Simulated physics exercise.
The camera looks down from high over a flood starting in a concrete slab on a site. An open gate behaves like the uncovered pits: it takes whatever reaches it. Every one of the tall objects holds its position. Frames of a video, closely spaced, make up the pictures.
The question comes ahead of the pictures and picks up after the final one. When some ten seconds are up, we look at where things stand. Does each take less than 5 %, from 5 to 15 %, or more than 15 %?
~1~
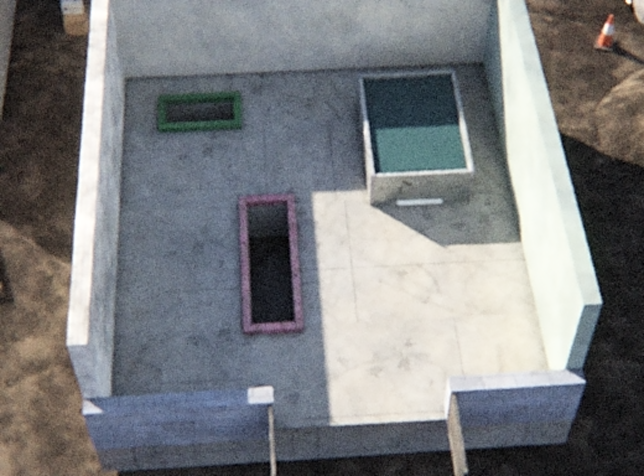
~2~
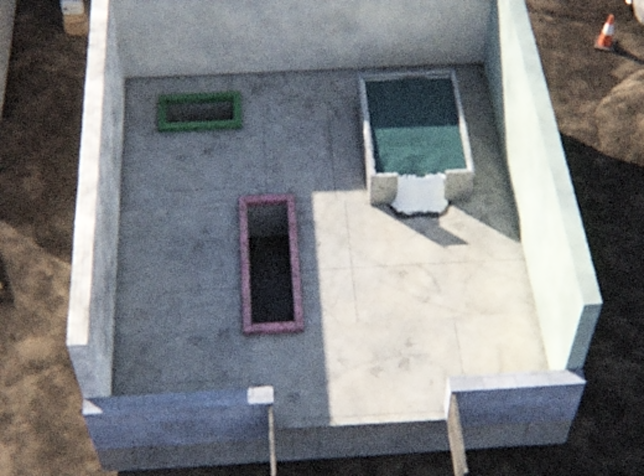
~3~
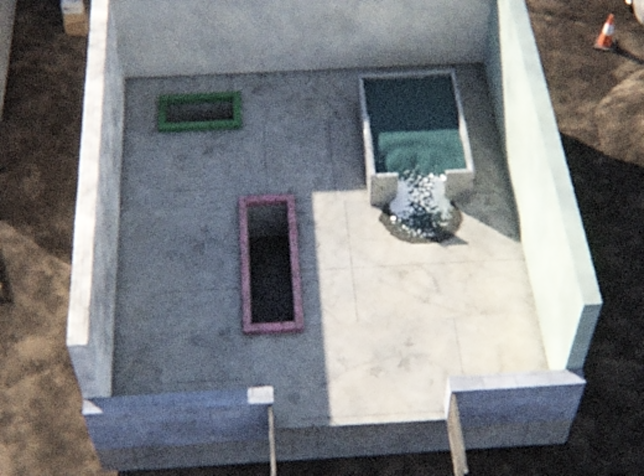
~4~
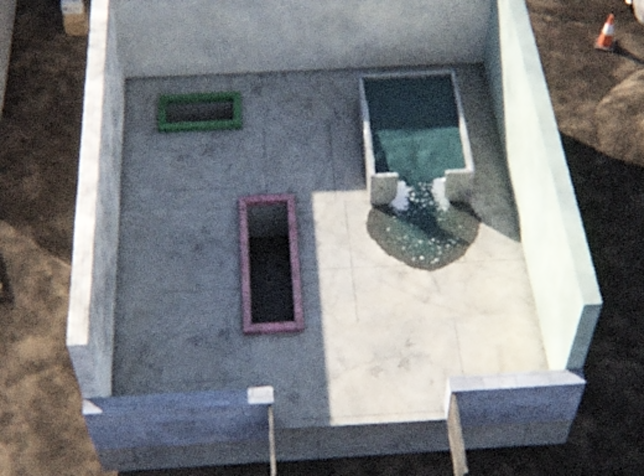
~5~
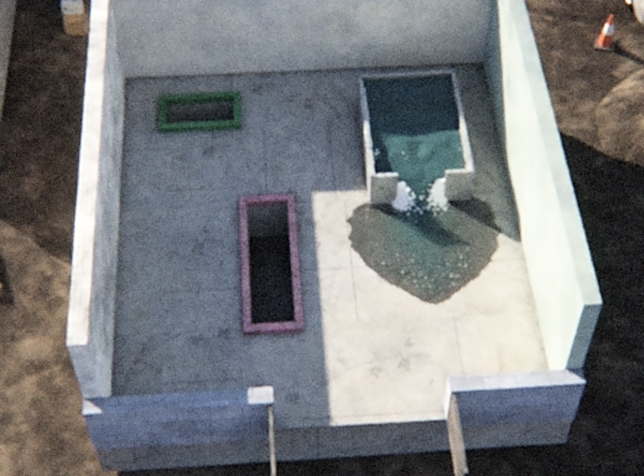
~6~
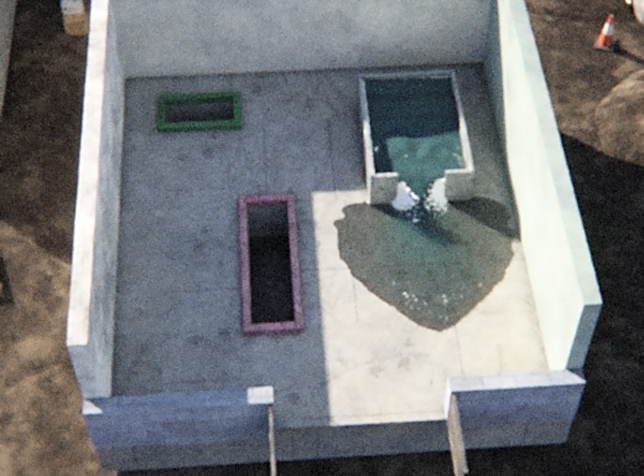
It ends like this: The gate takes more than 15 %; the pink pit takes less than 5 %; the green pit takes less than 5 %.
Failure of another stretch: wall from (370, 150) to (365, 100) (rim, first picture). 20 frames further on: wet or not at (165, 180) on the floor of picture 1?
It would be soaked by then.
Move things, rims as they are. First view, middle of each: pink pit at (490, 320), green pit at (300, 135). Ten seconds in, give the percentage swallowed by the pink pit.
In per cent: Pink 10.
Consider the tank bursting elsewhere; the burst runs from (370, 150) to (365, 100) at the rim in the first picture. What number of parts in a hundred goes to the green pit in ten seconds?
Green: 6 %.
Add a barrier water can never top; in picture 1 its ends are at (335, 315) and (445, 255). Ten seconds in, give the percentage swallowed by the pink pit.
Pink: 14 %.
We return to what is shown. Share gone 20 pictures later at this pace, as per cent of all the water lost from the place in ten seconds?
By then, close to 35 % of it.
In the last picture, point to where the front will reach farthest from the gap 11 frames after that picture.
(278, 413).
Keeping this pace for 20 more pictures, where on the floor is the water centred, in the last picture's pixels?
The water's centre sits above (423, 227).
A moment on, water covers 30 % of the floor; the gate 0 %, the pink pit 0 %, the green pit 0 %.
Next, water covers 35 % of the floor; the gate 3 %, the pink pit 0 %, the green pit 0 %.
Then, water covers 35 % of the floor; the gate 12 %, the pink pit 0 %, the green pit 0 %.
Later, water covers 40 % of the floor; the gate 23 %, the pink pit 0 %, the green pit 0 %.
In the end, water covers 60 % of the floor; the gate 36 %, the pink pit 0 %, the green pit 0 %.
